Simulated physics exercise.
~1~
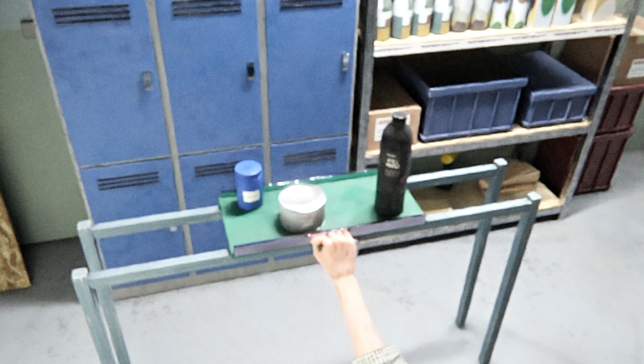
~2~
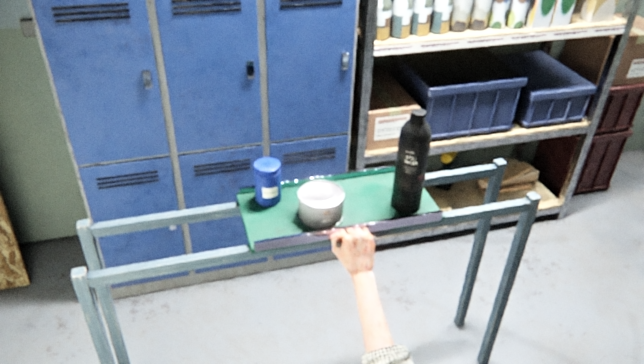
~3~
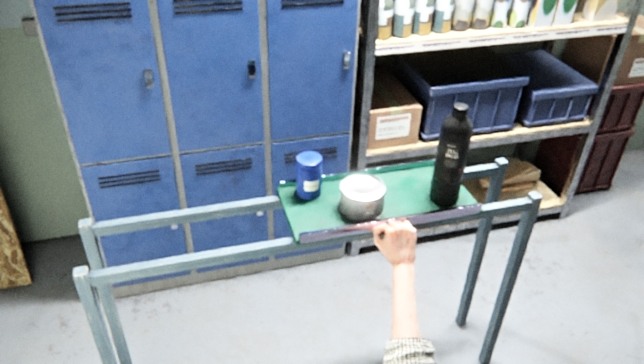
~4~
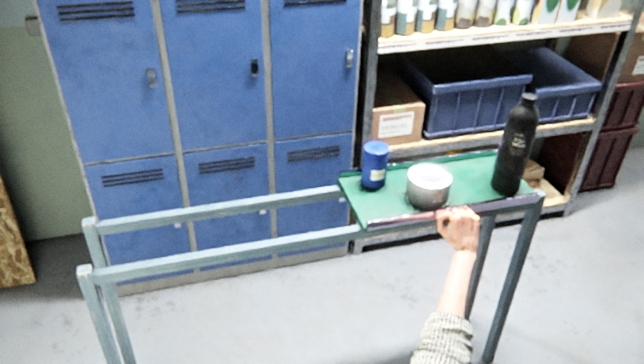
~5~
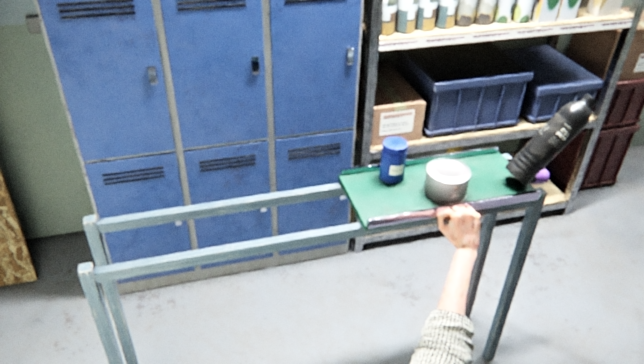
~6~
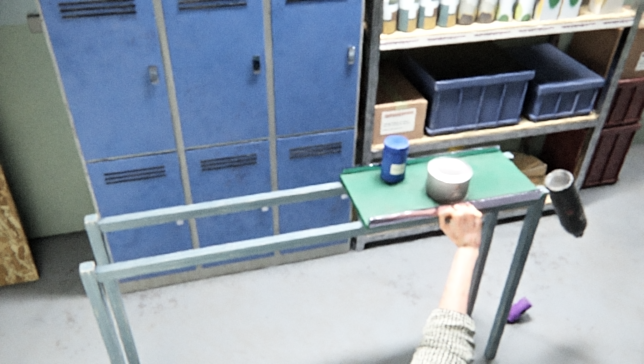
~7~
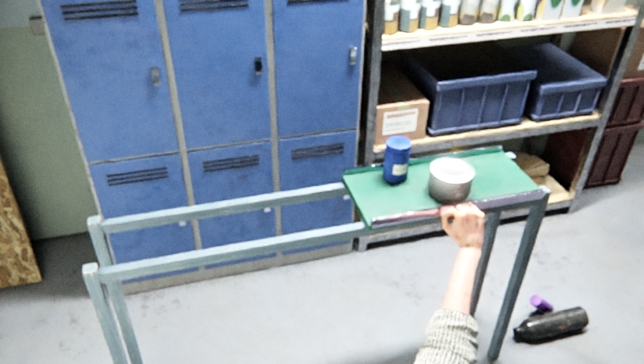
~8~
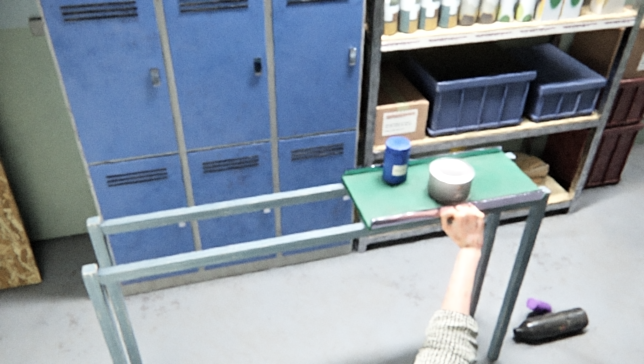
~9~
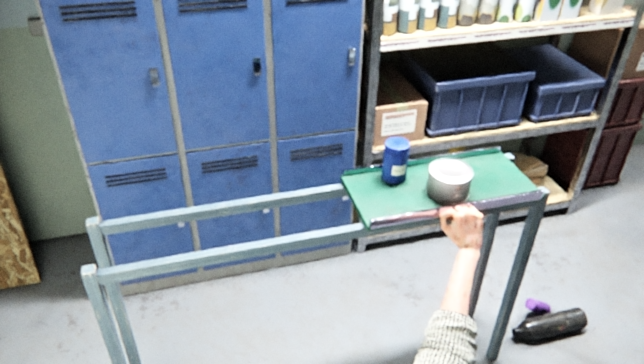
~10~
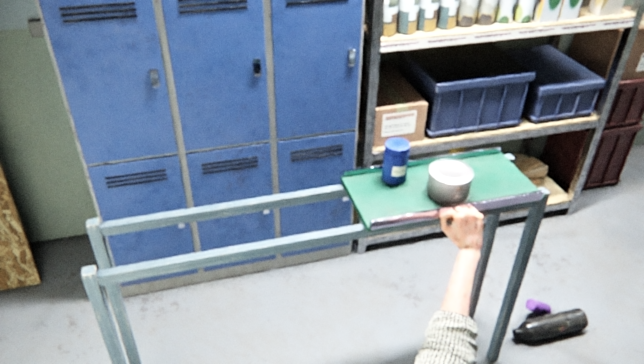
A black bottle and a purple shaker topple off a green tray pushed right by hand.
